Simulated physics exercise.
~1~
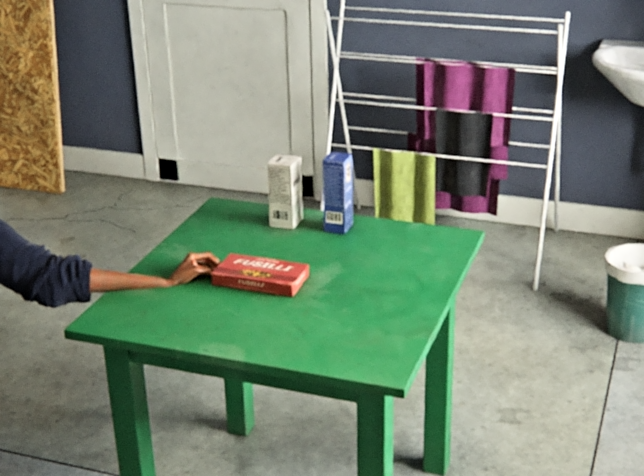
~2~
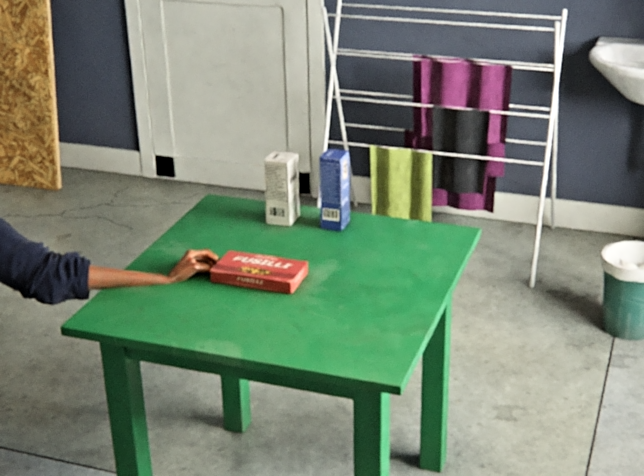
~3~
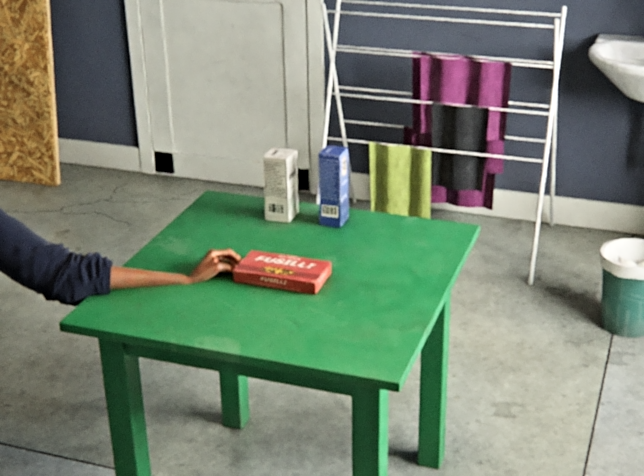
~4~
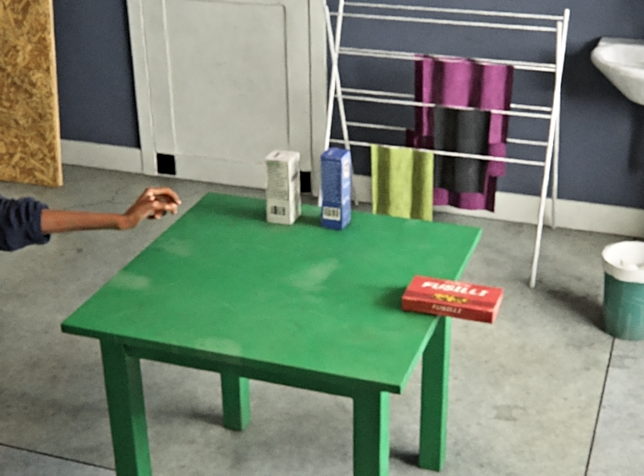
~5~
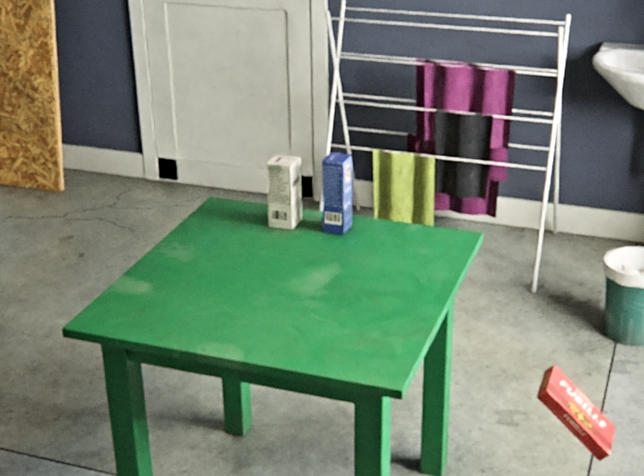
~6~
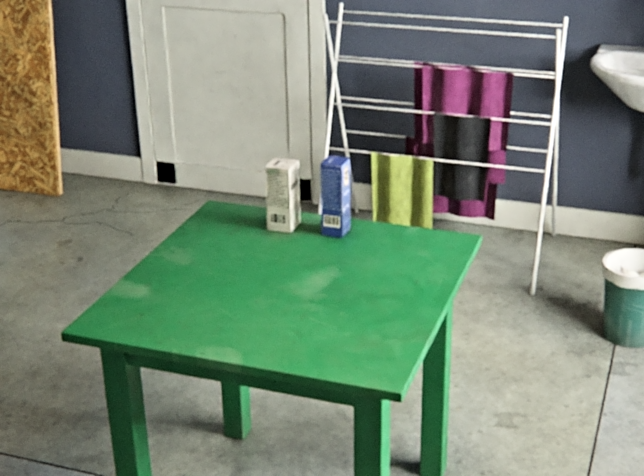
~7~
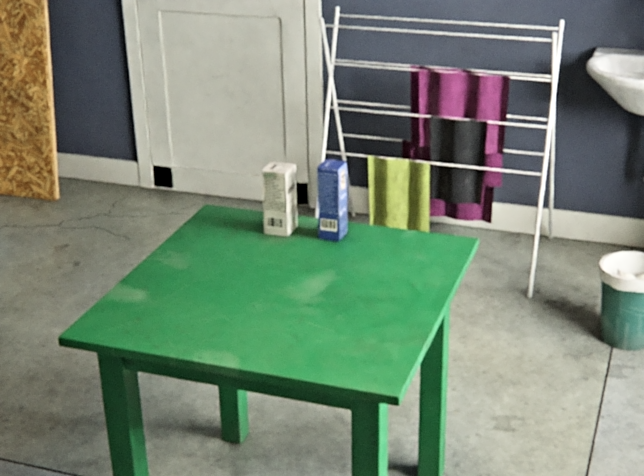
A red packet lies on a green table, seen from slightly above in a room with a grey floor, with a hand touching its left end. A white carton and a blue carton stand together at the back of the table, before a drying rack hung with towels. The hand pushes the packet a little to the right, then lets go and draws back as the packet slides on to the right edge. It goes over, tilting as it drops beside the table, and passes out of view. Finally the two cartons still stand on the otherwise bare tabletop.
